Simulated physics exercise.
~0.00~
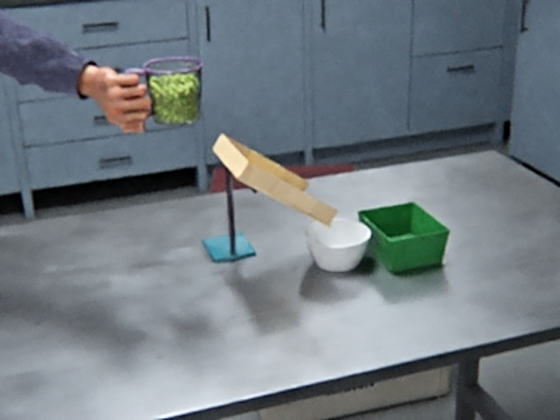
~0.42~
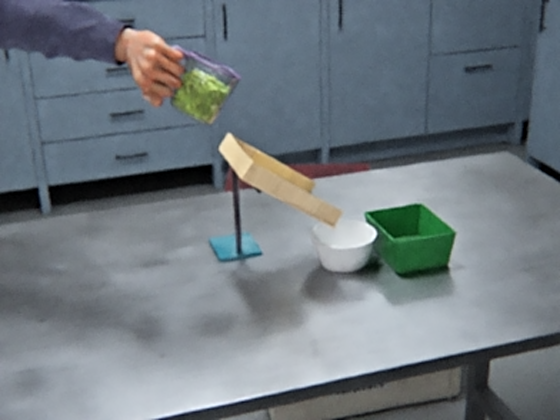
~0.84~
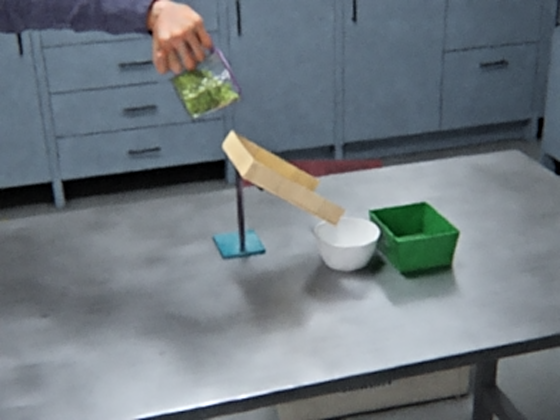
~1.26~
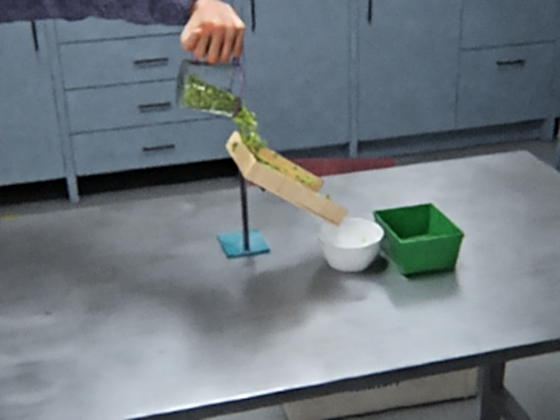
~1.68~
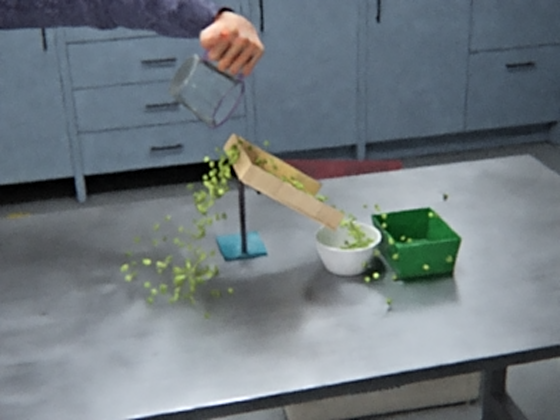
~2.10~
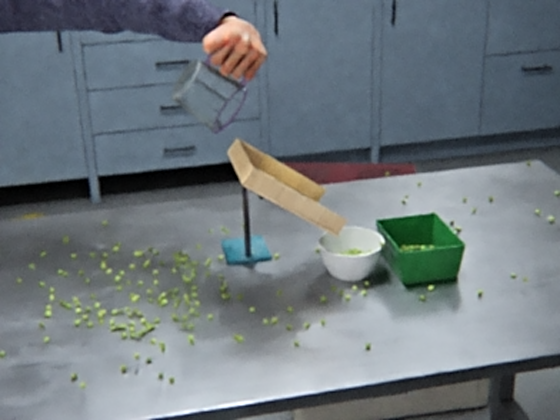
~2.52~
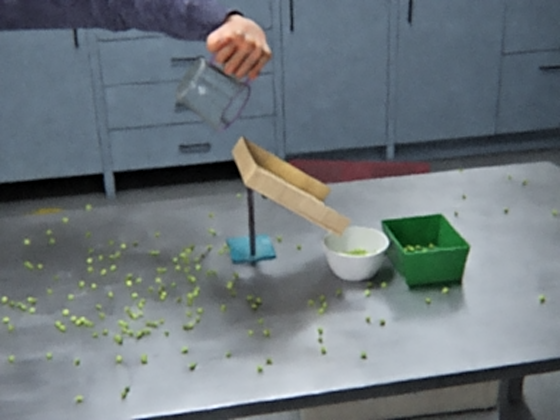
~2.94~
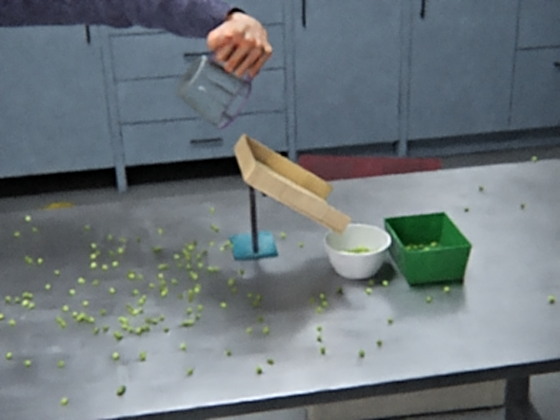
On a grey table, a hand tips green peas from a clear cup onto a sloping wooden chute, many scattering outside the bowl.
